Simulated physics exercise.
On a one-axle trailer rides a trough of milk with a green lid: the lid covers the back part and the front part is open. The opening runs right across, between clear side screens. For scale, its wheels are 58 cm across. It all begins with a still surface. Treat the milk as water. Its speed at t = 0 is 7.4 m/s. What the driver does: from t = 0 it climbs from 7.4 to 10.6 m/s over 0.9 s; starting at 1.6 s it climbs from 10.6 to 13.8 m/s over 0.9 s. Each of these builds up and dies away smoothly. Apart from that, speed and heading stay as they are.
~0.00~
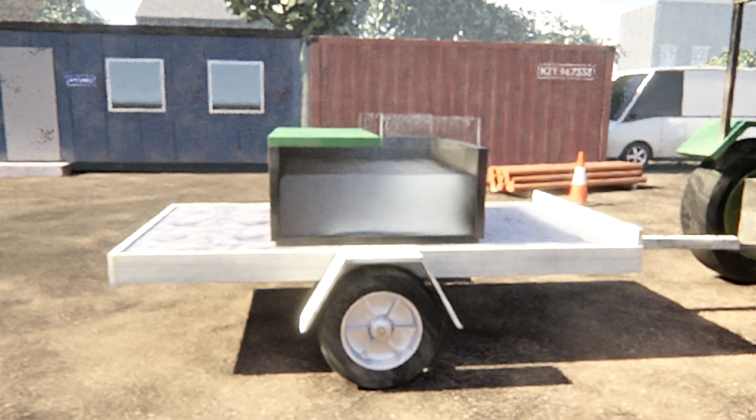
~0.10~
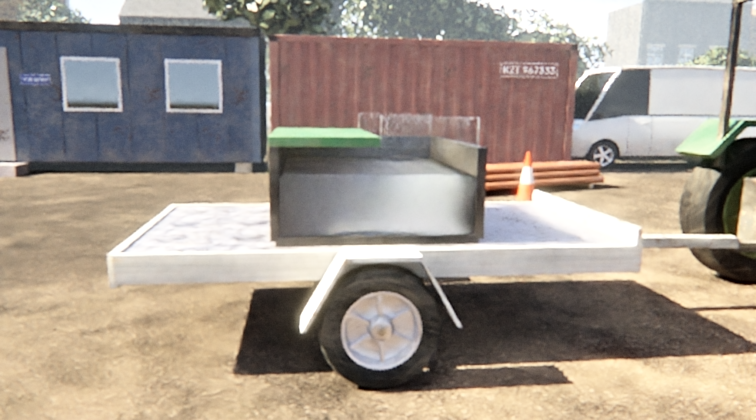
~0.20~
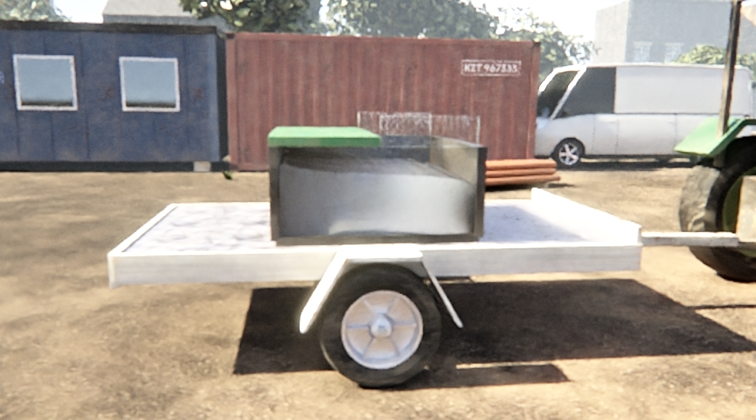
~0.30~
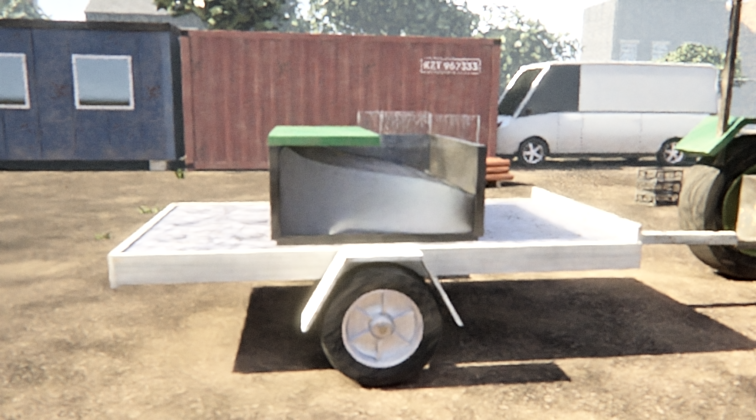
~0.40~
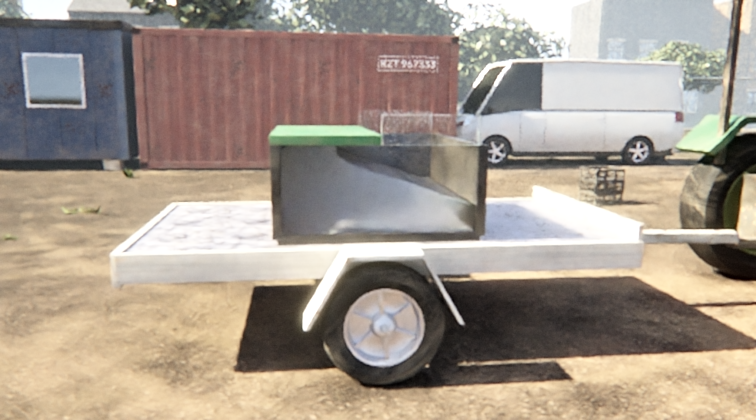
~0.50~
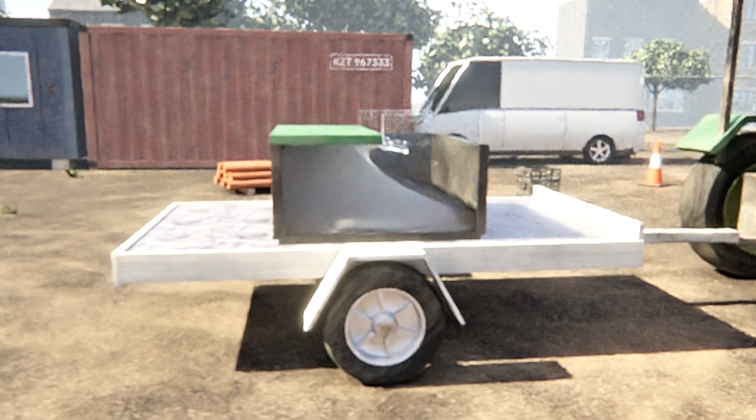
In a dirt yard seen from the side, a blue cabin, a rust-red container and a white van stand behind a trailer. The white one-axle trailer, behind a green tractor at right, carries a dark-framed trough of pale milk, its green lid on the left. The camera keeps pace as the trailer rolls right and the background slides left, while the level milk sinks at the right and climbs at the left.
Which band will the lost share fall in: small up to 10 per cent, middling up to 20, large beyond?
It comes out small.
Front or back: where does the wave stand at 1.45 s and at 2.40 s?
Towards the front, then the back.
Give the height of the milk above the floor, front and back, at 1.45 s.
About 46 cm in front and 22 cm behind.
Then, 1.45 s in, the surface stands 22 cm at the back and 45 cm at the front; 1 per cent has gone, over the front.
Then, 2.40 s in, the surface stands 42 cm at the back and 27 cm at the front; 1 per cent has gone, over the front.
Then, 3.30 s in, the surface stands 18 cm at the back and 34 cm at the front; 2 per cent has gone, over the front.
Then, 5.39 s in, 2 per cent has gone, over the front, 8 of 341 litres.
